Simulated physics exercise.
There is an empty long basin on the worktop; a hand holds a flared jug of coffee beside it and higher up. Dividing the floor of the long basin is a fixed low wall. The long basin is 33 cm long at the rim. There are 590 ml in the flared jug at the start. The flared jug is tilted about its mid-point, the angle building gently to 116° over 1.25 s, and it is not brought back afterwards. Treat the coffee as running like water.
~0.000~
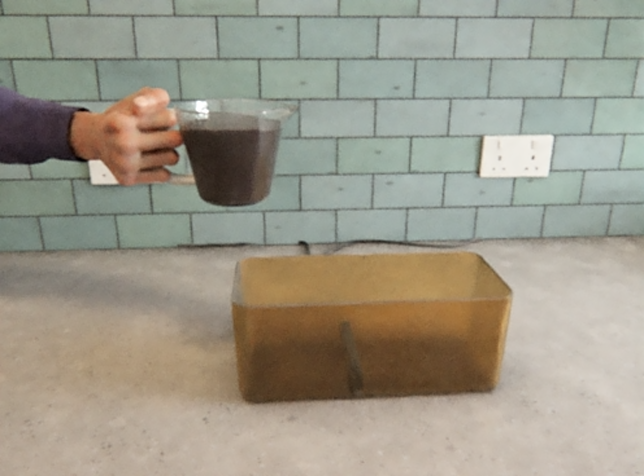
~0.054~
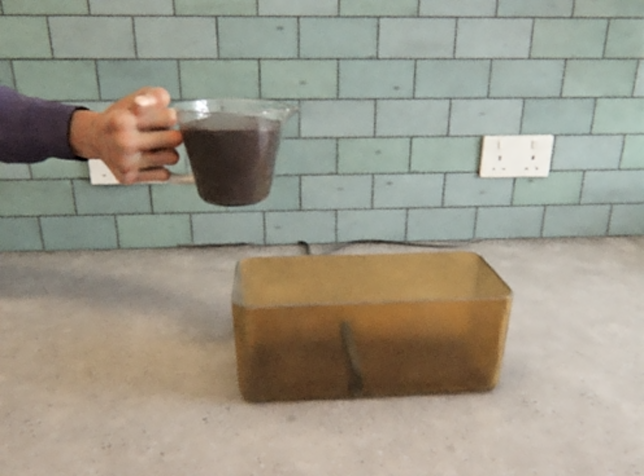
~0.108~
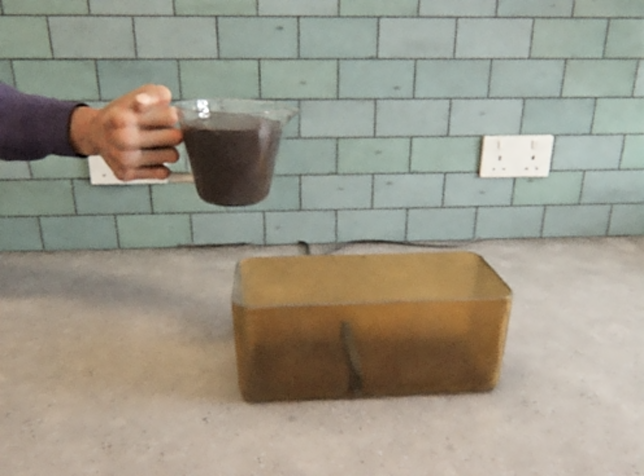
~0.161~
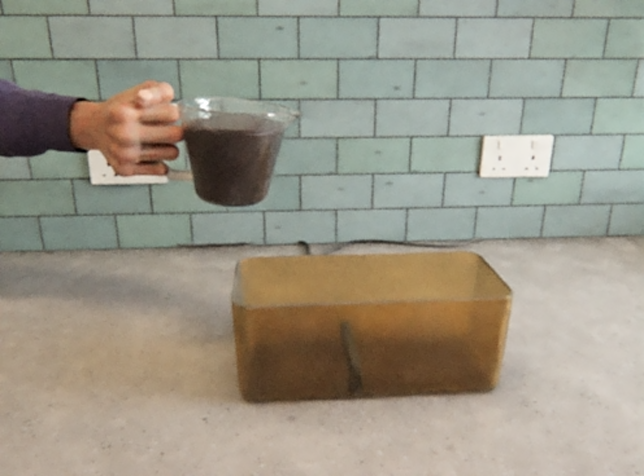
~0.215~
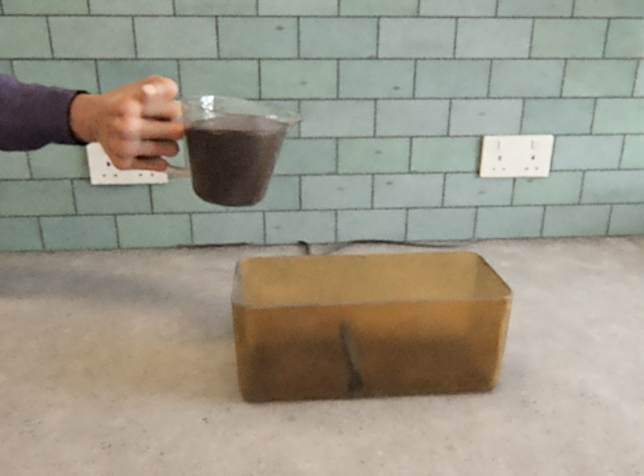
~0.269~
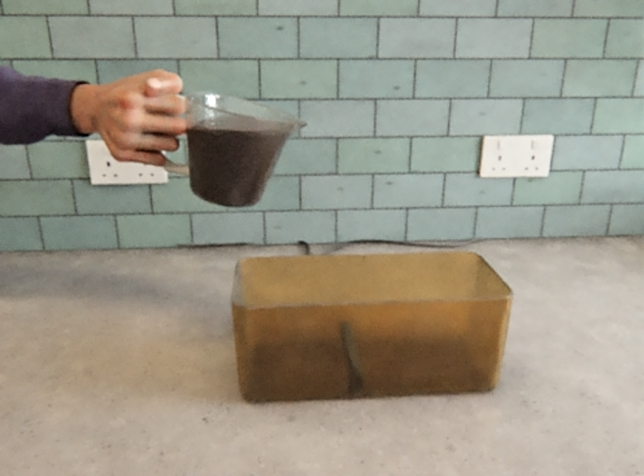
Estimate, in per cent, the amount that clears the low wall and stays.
Roughly 57 percent.
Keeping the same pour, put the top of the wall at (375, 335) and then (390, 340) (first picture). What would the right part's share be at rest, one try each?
Roughly 10 per cent, then 10 per cent.
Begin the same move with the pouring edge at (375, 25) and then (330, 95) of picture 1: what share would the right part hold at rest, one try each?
Result: 80 per cent, then 80 per cent.
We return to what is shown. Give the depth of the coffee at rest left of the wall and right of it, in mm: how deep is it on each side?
Roughly 14 mm on the left side and 14 mm on the right side.
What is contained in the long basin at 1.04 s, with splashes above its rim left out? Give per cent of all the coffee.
My estimate is about 84 percent.
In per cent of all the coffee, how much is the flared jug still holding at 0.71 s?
Roughly 62 %.
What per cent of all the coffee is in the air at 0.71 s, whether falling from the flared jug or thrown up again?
Some 26 per cent, I reckon.
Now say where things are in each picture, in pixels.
In the first frame, it leans 0°; its right rim is at (299, 107); the coffee meets the walls at (183, 123) and (281, 122); the long basin's rim runs from (235, 281) to (495, 273); the wall's top is at (351, 346).
In the second frame, it leans 1°; its right rim is at (300, 108); the coffee meets the walls at (183, 122) and (282, 122).
In the third frame, it leans 2°; its right rim is at (301, 110); the coffee meets the walls at (184, 122) and (282, 123).
In the fourth frame, it leans 5°; its right rim is at (303, 113); the coffee meets the walls at (186, 122) and (284, 123).
In the fifth frame, it leans 8°; its right rim is at (305, 117); the coffee meets the walls at (188, 122) and (288, 124).
In the sixth frame, it leans 13°; its right rim is at (308, 123); the coffee meets the walls at (191, 124) and (293, 125).
After 0.71 s the tilt is 71° and 62 per cent is still to pour, 1 is left of the wall and 11 right of it.
After 1.04 s the tilt is 108° and 5 per cent is still to pour, 30 is left of the wall and 55 right of it.
After 1.38 s the tilt is 116° and 0 per cent is still to pour, 41 is left of the wall and 58 right of it.
After 1.75 s the tilt is 116° and 0 per cent is still to pour, 42 is left of the wall and 57 right of it.
In the end 42 per cent lies left of the wall, 57 right of it and 1 outside.
